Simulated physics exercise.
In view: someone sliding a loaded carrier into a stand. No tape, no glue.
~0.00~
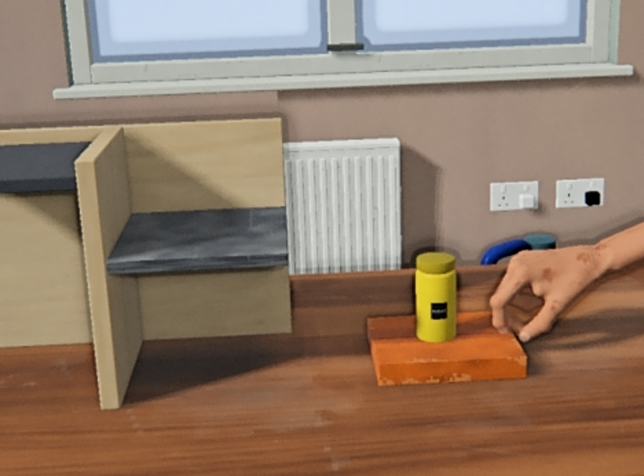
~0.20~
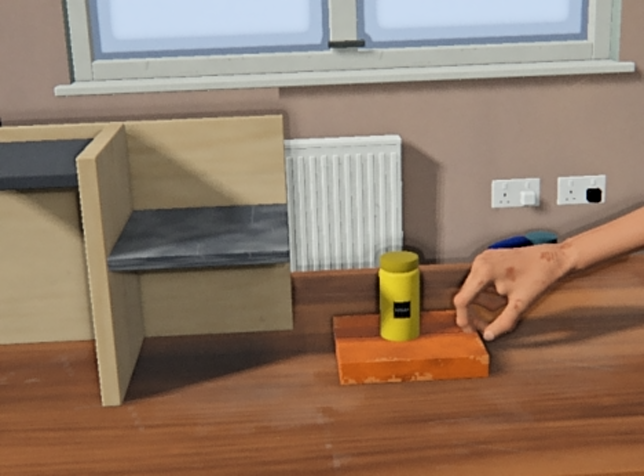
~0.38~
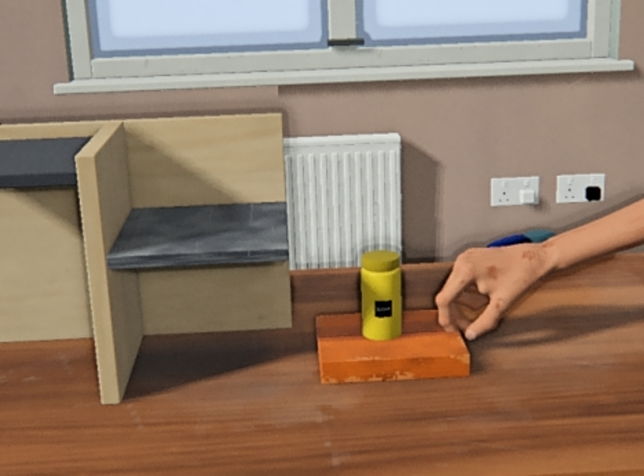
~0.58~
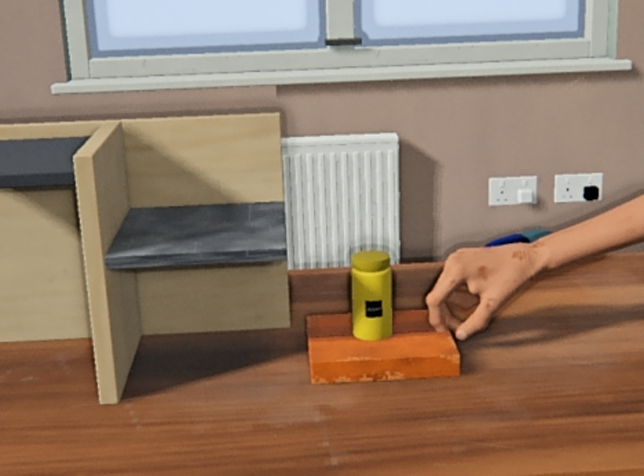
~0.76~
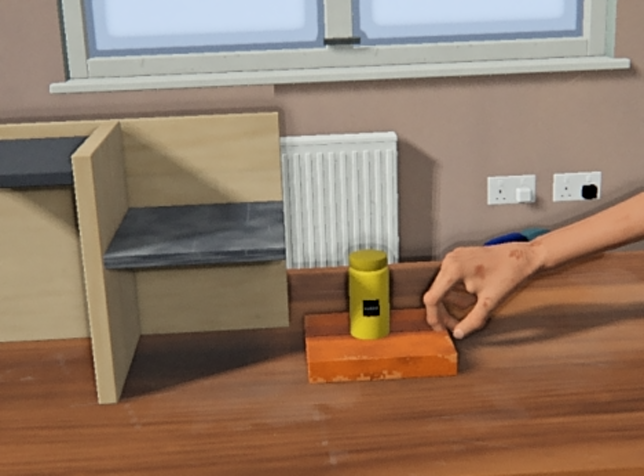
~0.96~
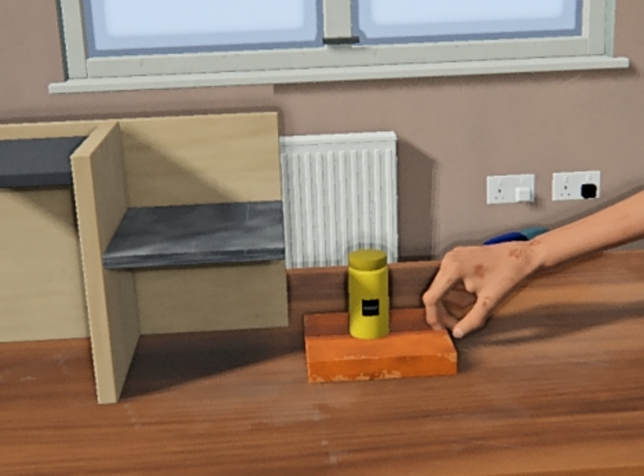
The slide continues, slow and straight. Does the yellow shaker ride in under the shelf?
Here the yellow shaker rides in untouched.
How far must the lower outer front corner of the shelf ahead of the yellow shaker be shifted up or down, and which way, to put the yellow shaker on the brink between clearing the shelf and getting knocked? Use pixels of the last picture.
About 28 pixels down.
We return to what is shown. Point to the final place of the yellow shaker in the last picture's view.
Its middle is close to (211, 303).
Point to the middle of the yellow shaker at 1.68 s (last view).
At about (329, 297).
Around 1.68 s, yellow shaker riding along near (328, 296).
Around 2.30 s, yellow shaker riding along near (278, 299).
Around 2.84 s, yellow shaker riding along near (234, 302).
Finally (3.6 s), the yellow shaker passes below, near (211, 303).
